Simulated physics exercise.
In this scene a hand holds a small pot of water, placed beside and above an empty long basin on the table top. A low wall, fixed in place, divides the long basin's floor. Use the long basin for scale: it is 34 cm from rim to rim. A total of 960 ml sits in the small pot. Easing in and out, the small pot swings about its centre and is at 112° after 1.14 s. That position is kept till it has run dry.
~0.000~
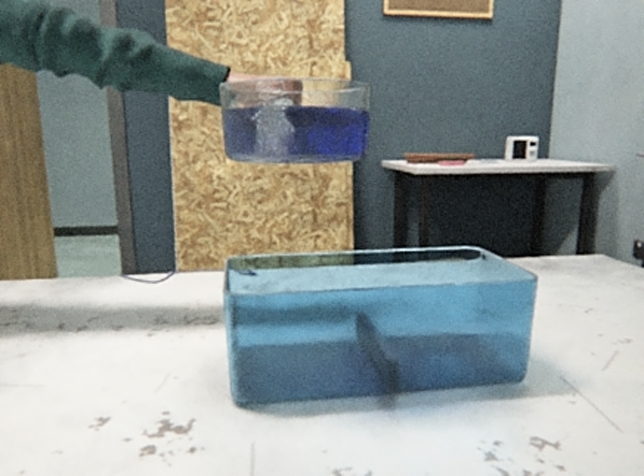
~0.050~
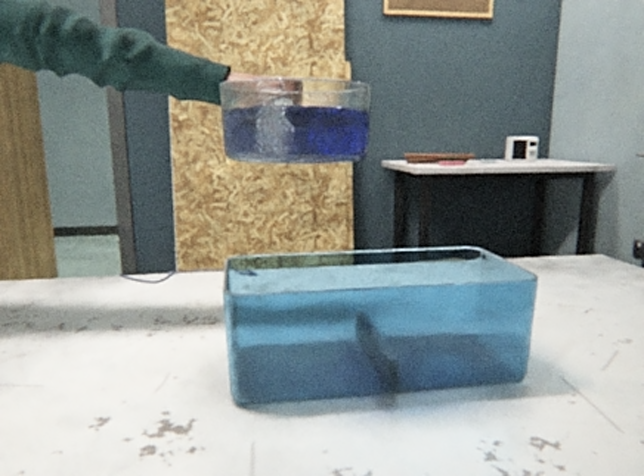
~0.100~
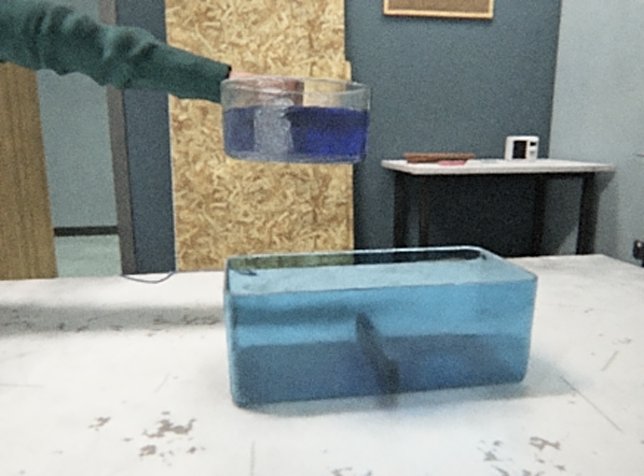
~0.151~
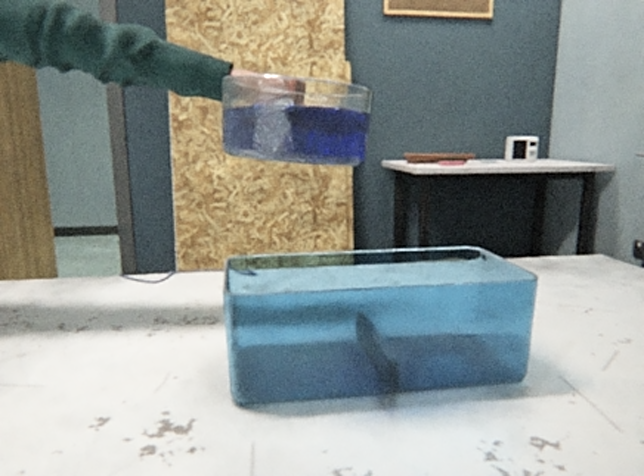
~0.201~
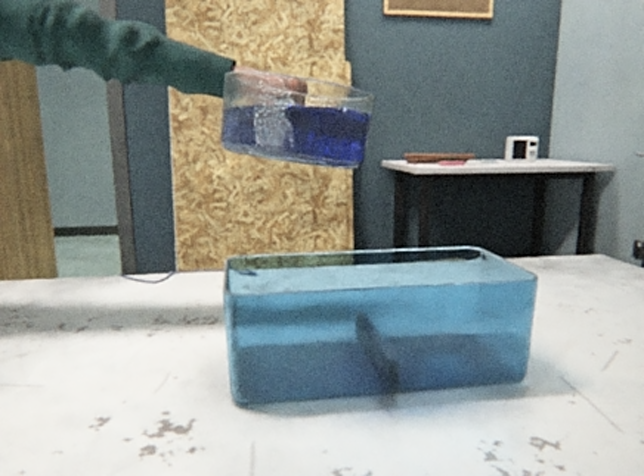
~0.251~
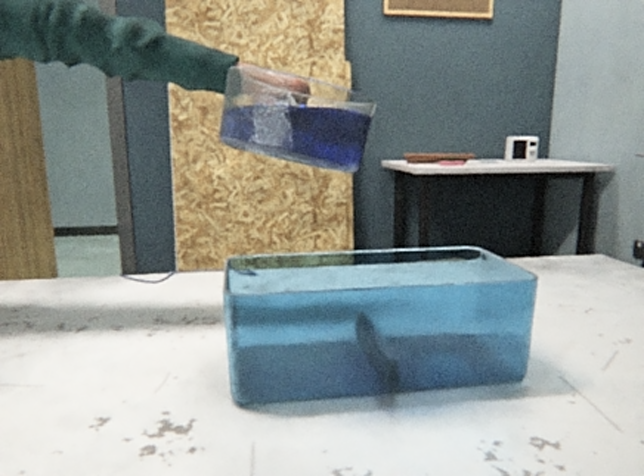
A small clear pot of blue water, held by a hand in a green sleeve above a long blue-tinted basin with a low dividing wall, stays level at first, then tilts slightly, its right side dipping gradually lower.
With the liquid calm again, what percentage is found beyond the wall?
Beyond the wall there is roughly 77 percent.
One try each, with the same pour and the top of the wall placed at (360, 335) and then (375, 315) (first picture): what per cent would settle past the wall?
90 then 80 %.
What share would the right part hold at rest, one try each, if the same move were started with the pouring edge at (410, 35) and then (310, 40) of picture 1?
First 80, then 50 per cent.
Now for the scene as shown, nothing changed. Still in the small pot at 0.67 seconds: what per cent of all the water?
About 54 percent.
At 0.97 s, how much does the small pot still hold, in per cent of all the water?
What remains is about 8 percent of it all.
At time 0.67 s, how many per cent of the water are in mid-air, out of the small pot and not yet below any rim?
It comes to about 38 percent.
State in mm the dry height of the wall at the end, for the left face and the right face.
I'd say some 30 mm on the left and some 8 mm on the right.
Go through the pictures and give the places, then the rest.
In the first frame, it leans 0°; its right rim is at (368, 90); the water meets the walls at (225, 111) and (364, 111); the long basin's rim runs from (225, 275) to (506, 263); the wall's top is at (375, 333).
In the second frame, it leans 1°; its right rim is at (368, 90); the water meets the walls at (224, 111) and (364, 112).
In the third frame, it leans 2°; its right rim is at (369, 93); the water meets the walls at (226, 111) and (364, 112).
In the fourth frame, it leans 5°; its right rim is at (370, 96); the water meets the walls at (225, 111) and (364, 114).
In the fifth frame, it leans 8°; its right rim is at (371, 101); the water meets the walls at (226, 110) and (366, 114).
In the sixth frame, it leans 13°; its right rim is at (372, 107); the water meets the walls at (225, 111) and (366, 115).
After 0.67 s the tilt is 71° and 53 per cent is still to pour, 0 is left of the wall and 9 right of it.
After 0.97 s the tilt is 106° and 8 per cent is still to pour, 10 is left of the wall and 72 right of it.
After 1.29 s the tilt is 112° and 0 per cent is still to pour, 21 is left of the wall and 78 right of it.
After 1.64 s the tilt is 112° and 0 per cent is still to pour, 23 is left of the wall and 77 right of it.
In the end 23 per cent lies left of the wall, 77 right of it and 1 outside.
